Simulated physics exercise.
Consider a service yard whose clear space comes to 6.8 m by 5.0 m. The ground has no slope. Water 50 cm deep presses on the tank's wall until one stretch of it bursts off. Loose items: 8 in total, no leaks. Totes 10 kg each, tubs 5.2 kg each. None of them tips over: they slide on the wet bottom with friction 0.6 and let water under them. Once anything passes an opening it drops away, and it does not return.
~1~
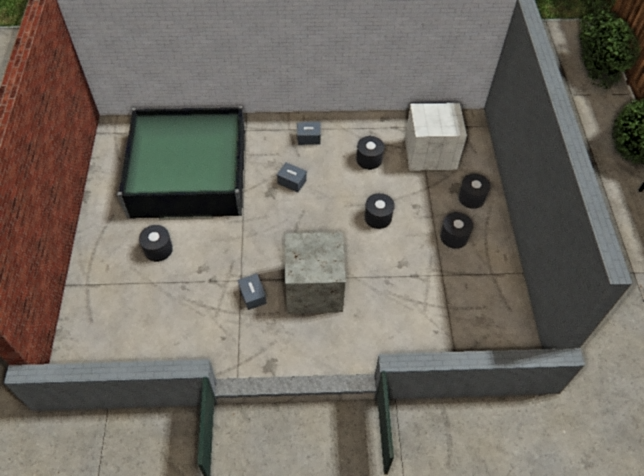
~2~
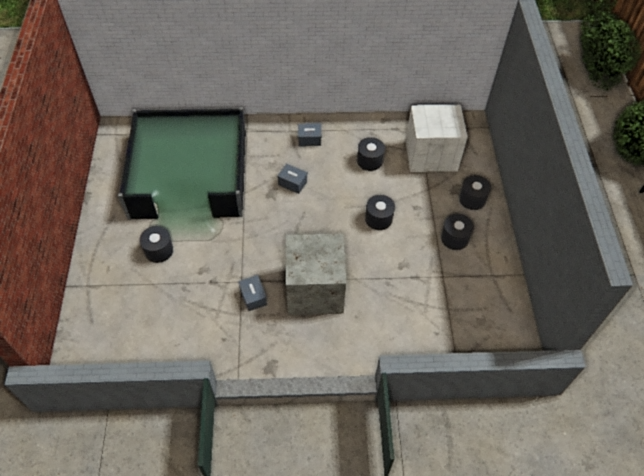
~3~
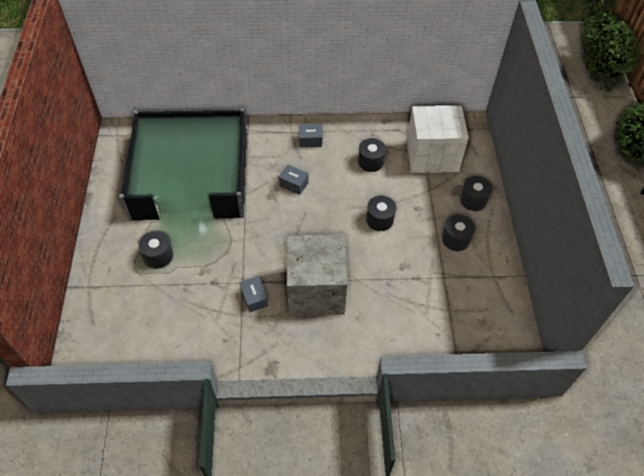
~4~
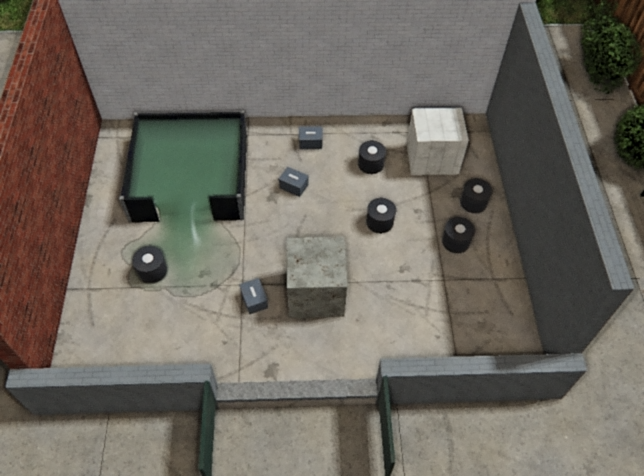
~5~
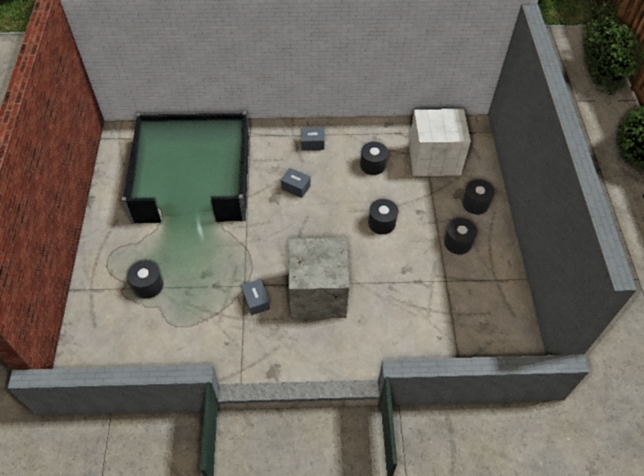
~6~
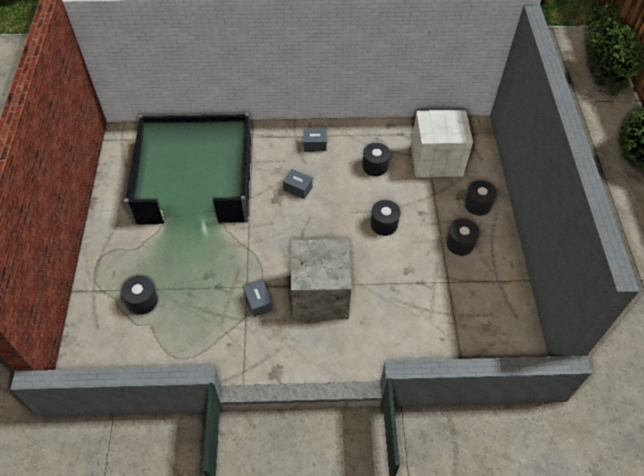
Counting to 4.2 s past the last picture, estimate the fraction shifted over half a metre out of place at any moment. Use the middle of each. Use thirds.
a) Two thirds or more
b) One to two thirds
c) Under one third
Under one third.
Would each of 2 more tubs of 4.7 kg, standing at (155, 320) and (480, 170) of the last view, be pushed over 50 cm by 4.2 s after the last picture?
Outcome: Breaks the threshold first, stays within second.
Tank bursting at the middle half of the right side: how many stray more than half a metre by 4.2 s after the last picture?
In that case the number is 6.
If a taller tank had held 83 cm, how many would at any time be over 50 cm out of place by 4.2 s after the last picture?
So the tally would be 2.
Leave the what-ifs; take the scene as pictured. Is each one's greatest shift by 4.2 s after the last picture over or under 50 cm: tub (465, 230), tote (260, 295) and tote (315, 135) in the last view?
In that order: Less, more, less.
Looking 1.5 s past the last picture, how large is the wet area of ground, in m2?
Wet: Near 11.5 m2.
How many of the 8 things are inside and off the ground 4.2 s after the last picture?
Total: 1.
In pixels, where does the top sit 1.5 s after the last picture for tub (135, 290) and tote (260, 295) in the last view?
Near (62, 348) and (276, 333).
Then, 0.4 s after the last picture 1 of 8 are over 50 cm from their spots; 0 afloat.
Then, 1.5 s after the last picture 2 of 8 are over 50 cm from their spots; 1 afloat.
Then, 2.8 s after the last picture 2 of 8 are over 50 cm from their spots; 1 afloat.
Then, 4.2 s after the last picture 2 of 8 are over 50 cm from their spots, and 2 have been at some point; 1 afloat.
